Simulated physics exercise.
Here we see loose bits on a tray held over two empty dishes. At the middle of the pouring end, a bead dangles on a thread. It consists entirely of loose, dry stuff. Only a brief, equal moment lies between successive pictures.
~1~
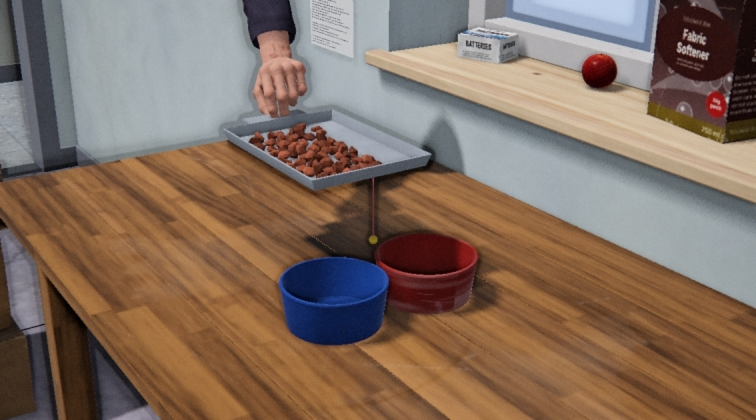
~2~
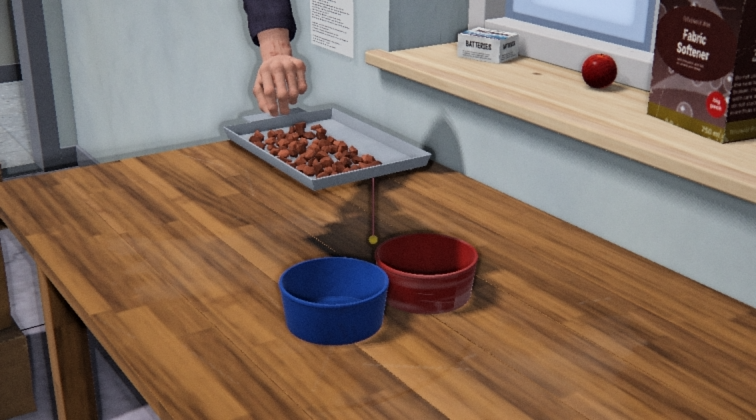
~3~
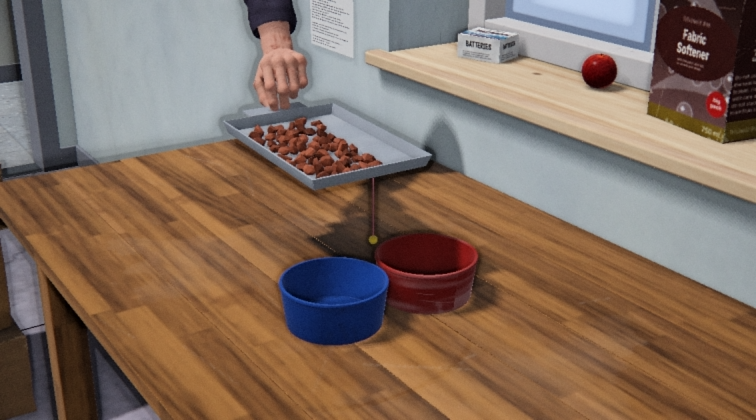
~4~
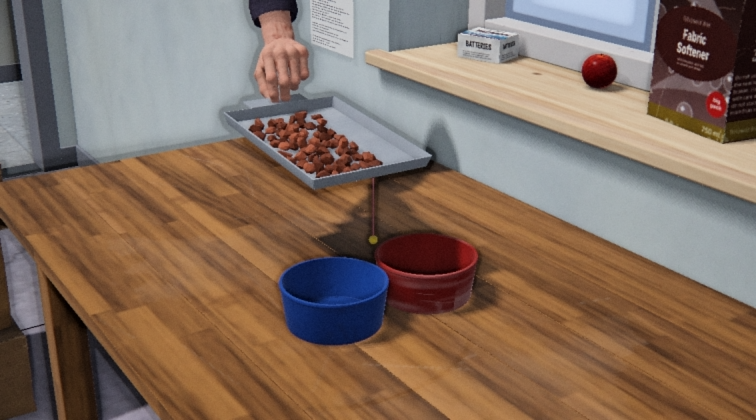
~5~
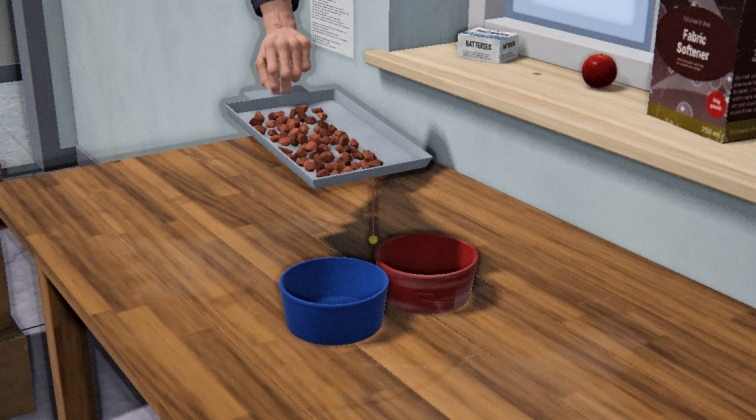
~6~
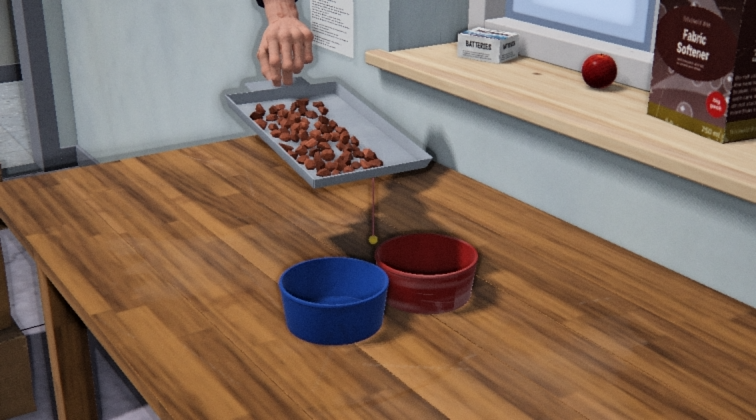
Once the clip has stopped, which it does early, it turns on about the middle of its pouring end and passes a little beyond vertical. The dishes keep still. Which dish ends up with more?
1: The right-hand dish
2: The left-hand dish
The answer is 1.
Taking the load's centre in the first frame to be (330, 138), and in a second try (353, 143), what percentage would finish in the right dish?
You'd get near 80 percent first and near 90 percent after that.
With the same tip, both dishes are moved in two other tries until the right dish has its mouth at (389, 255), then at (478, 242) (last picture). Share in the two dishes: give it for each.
60 and 90 in a hundred, in turn.
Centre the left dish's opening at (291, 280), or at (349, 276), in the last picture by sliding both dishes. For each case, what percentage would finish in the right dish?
50% for the first placement, 70% for the second.
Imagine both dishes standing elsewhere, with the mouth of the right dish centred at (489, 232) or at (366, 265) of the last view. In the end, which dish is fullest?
The dish to the left, then the dish to the right.
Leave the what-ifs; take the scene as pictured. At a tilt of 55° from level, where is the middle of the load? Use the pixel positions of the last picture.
Somewhere about pixel (363, 137).
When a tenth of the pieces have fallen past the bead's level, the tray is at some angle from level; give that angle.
Around 90 degrees of turn.
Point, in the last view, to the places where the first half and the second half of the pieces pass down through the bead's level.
(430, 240), then (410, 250).
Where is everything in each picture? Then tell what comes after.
In the first picture, corners of the pouring end at (314, 178) and (426, 154), level; middle of the load at (313, 151), bits of crushed brick; left dish at (363, 318); right dish at (457, 288); bead on its thread at (373, 240).
In the second picture, corners of the pouring end at (314, 178) and (426, 154), level; middle of the load at (313, 150).
In the third picture, corners of the pouring end at (314, 178) and (426, 154), tipped barely, lowest at the right corner; middle of the load at (314, 147).
In the fourth picture, corners of the pouring end at (315, 177) and (427, 155), tipped a little, lowest at the right corner; middle of the load at (314, 143).
In the fifth picture, corners of the pouring end at (315, 177) and (427, 156), tipped a little, lowest at the right corner; middle of the load at (314, 139).
In the sixth picture, corners of the pouring end at (316, 177) and (428, 156), tipped a little, lowest at the right corner; middle of the load at (315, 136); left dish at (363, 318); right dish at (457, 288).
Soon after the last picture, tray tipped steeply; nearly all on the tray; a stray few in the right dish.
A little later, tray tipped right over; about half on the tray; a stray few in the left dish; about a quarter in the right dish; about a quarter in the air.
Later still, tray tipped past a quarter turn; about a quarter in the left dish; about two thirds in the right dish; a small part outside both.
At rest, tray tipped past a quarter turn; about a quarter in the left dish; about two thirds in the right dish; a small part outside both.
